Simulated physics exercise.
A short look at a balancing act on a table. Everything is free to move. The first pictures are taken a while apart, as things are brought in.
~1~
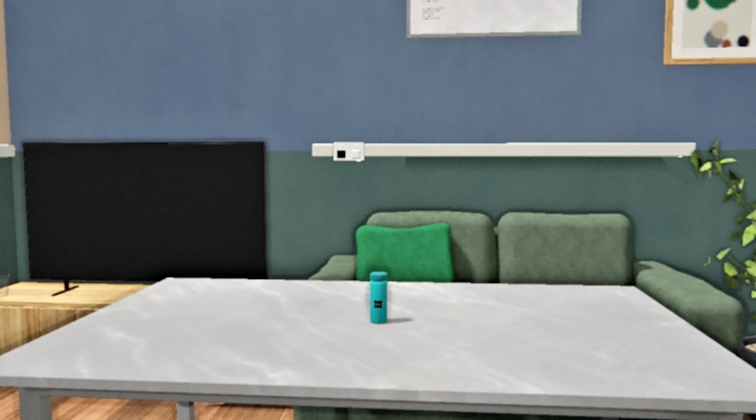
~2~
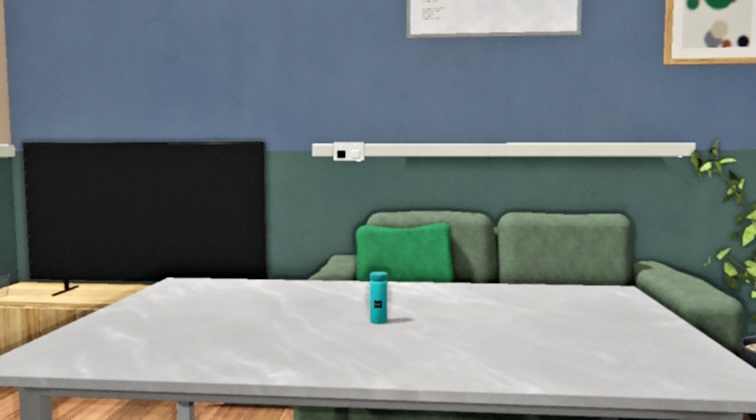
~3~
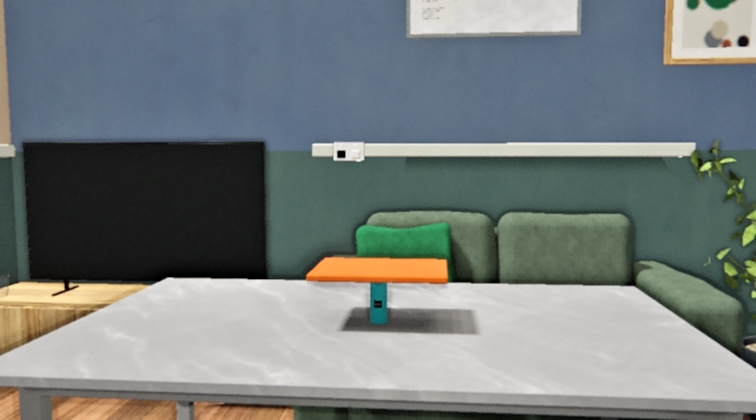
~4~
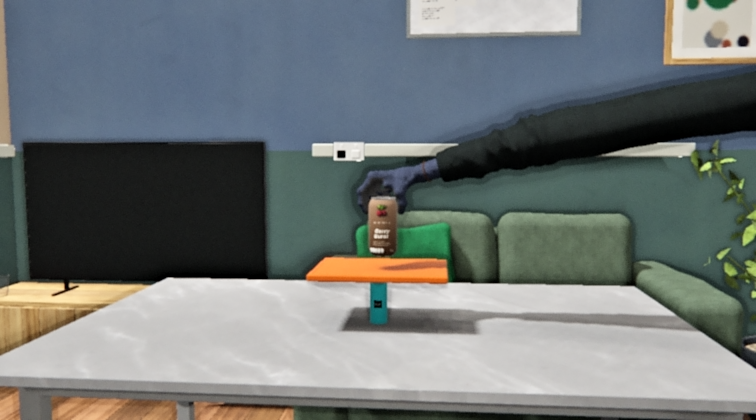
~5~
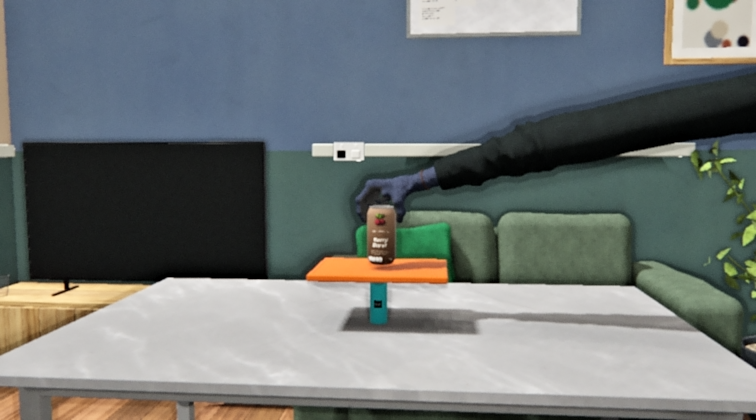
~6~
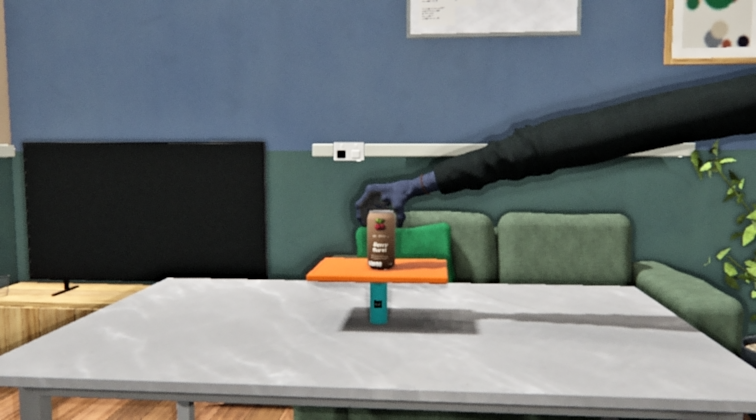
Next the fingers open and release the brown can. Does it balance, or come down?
Outcome: The stack holds.
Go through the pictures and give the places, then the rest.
In the first picture, the last thing is not in view yet.
In the second picture, the last thing is not in view yet.
In the third picture, the last thing is not in view yet; orange lid (381, 270).
The fourth picture shows coming down; brown can (383, 226); orange lid (381, 270).
The fifth picture shows coming down; brown can (381, 235); orange lid (381, 270).
The sixth picture shows set down, still held; brown can (381, 240); orange lid (381, 270).
Then, 0.50 s after the last picture, nothing has stirred.
Then, 1.30 s after the last picture, brown can resting near (381, 240).
At rest, all 3 in place. Seen from the same camera at the end, brown can near (381, 240). The stack stays up.
